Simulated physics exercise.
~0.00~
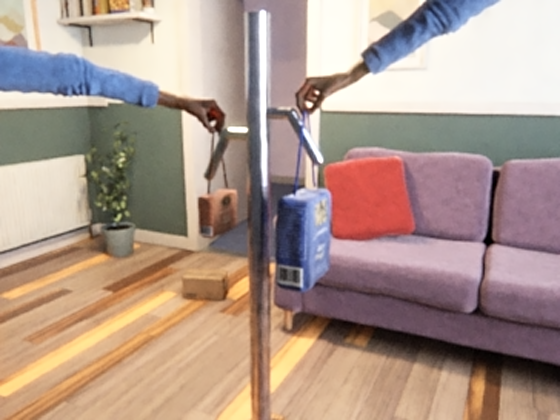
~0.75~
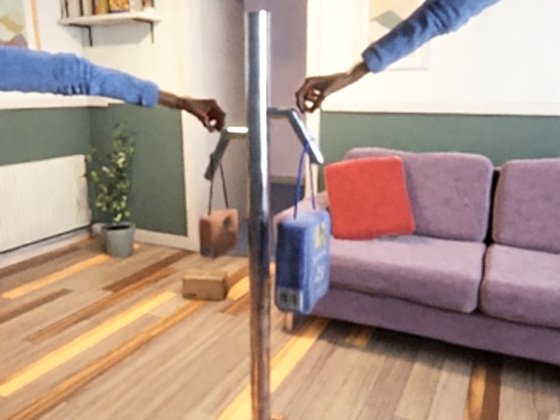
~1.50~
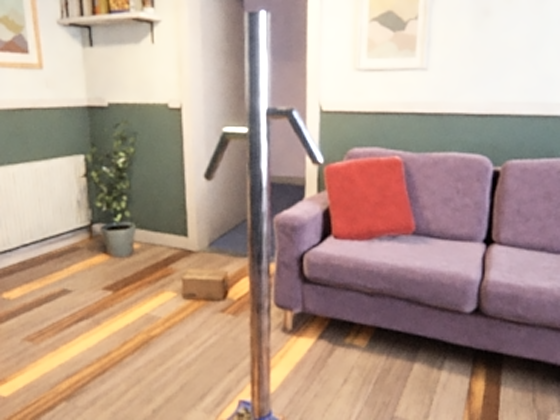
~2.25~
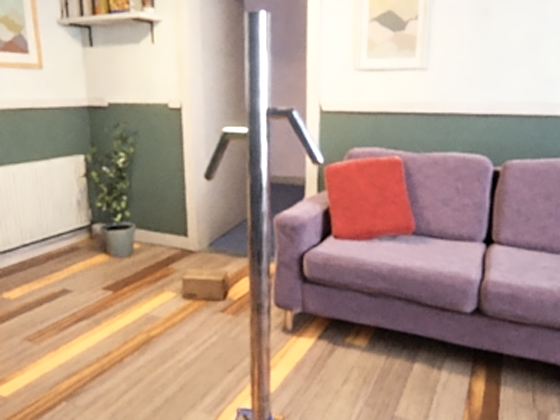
An orange pouch and a blue sack drop from two pegs after hands release them.
